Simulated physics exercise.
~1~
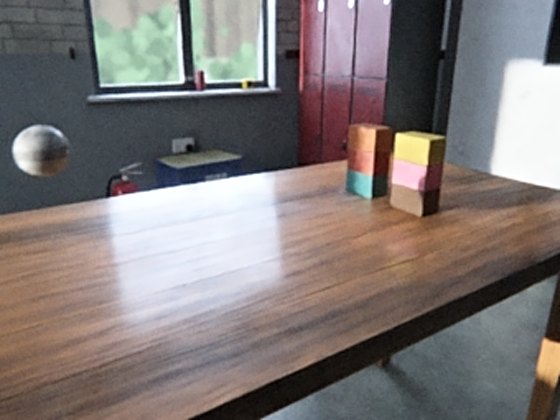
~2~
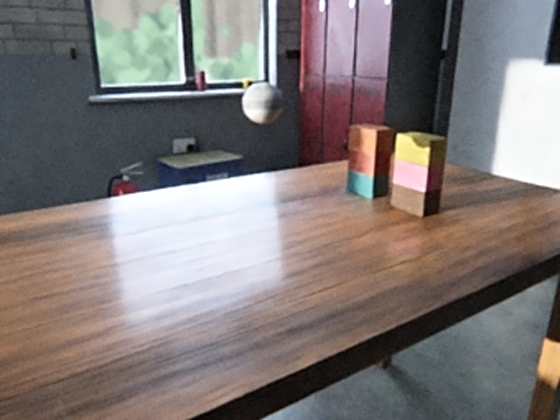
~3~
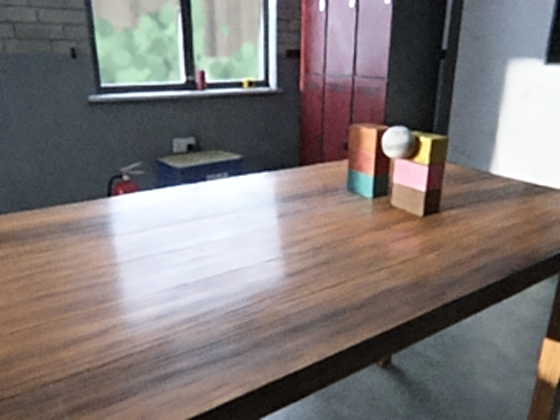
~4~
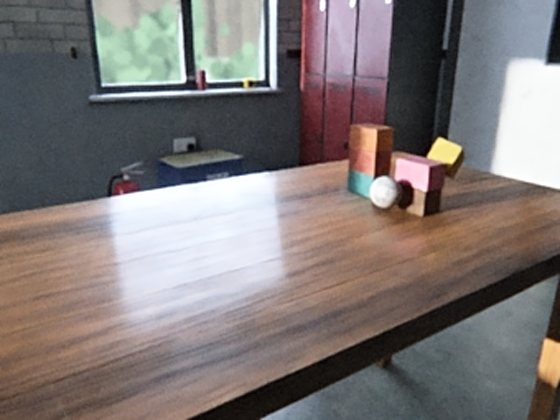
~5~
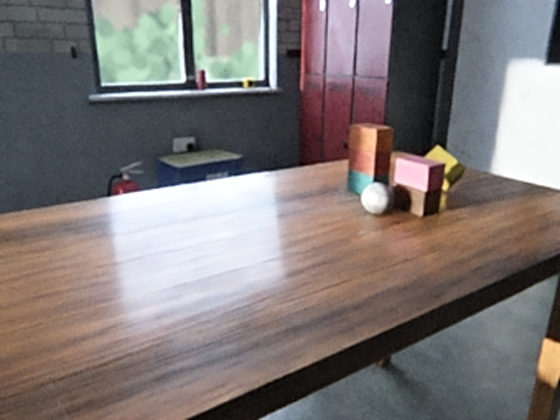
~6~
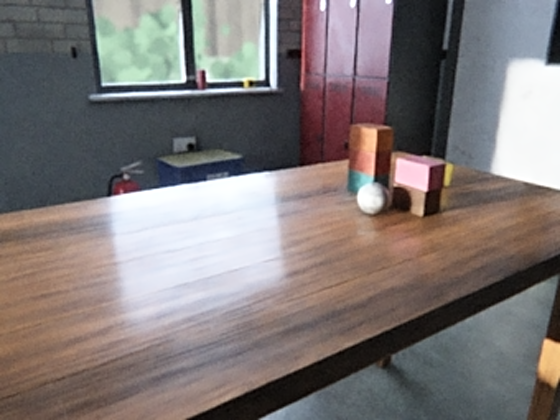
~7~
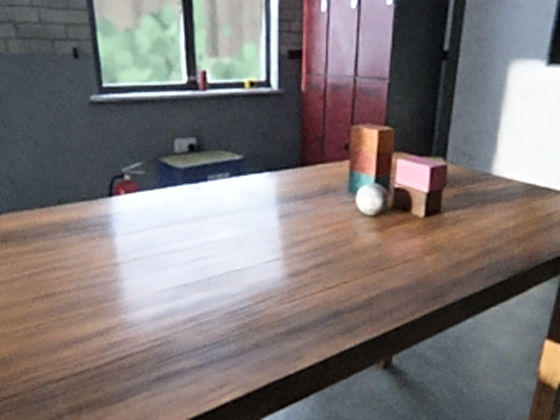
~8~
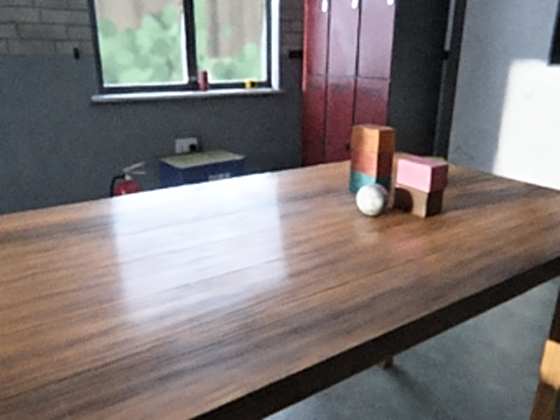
We see a pale ball fly in from the left above a wooden table and strike the yellow block atop the right-hand stack, which tumbles off behind the pink block, while the ball drops and settles in front of the remaining blocks, still standing.
